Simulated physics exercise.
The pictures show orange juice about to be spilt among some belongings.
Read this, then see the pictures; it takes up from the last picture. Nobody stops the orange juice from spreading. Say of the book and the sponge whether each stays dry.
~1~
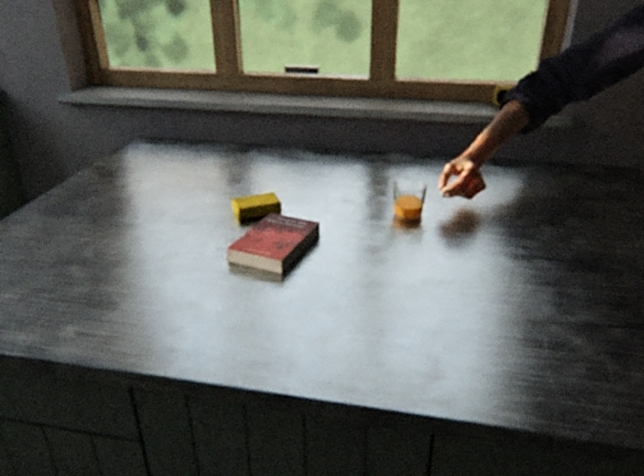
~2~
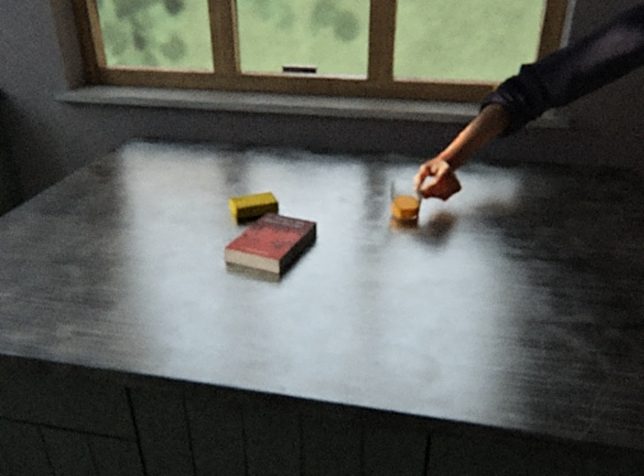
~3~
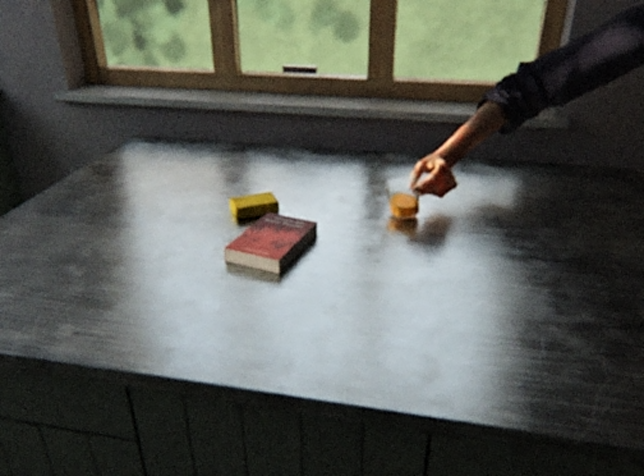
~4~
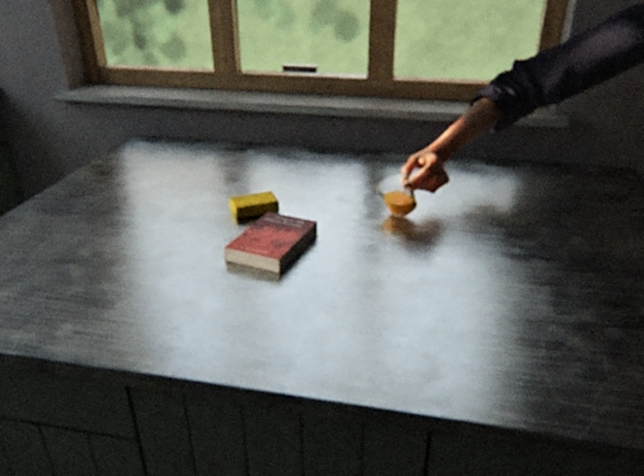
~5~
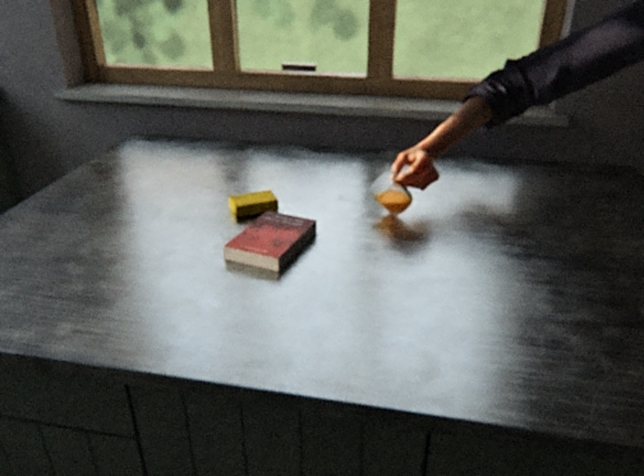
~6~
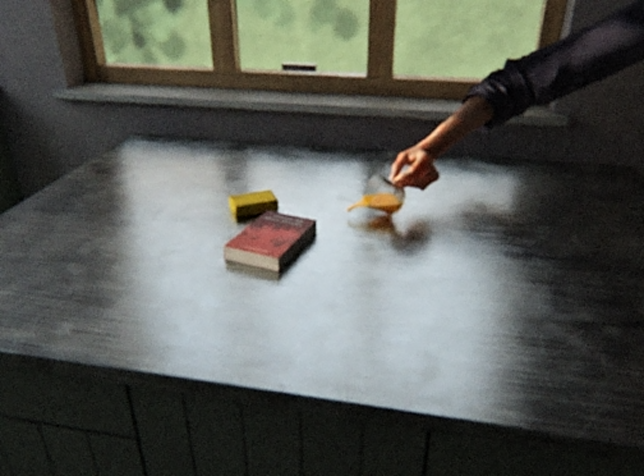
Take the book: It is left wet. Take the sponge: It is left wet.
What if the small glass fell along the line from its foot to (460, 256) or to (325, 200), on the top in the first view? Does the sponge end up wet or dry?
Toward the first point it avoids the spill; toward the second it is caught by the spill.
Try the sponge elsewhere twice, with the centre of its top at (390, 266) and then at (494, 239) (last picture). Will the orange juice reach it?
Try one: It stays clear. Try two: It stays clear.
Next, the puddle covers about as much as a saucer; the book is in it; the sponge is in it.
After that, the puddle covers about as much as a plate; the book is in it; the sponge is in it.
Finally, the puddle covers about as much as a plate; the book is in it; the sponge is in it.
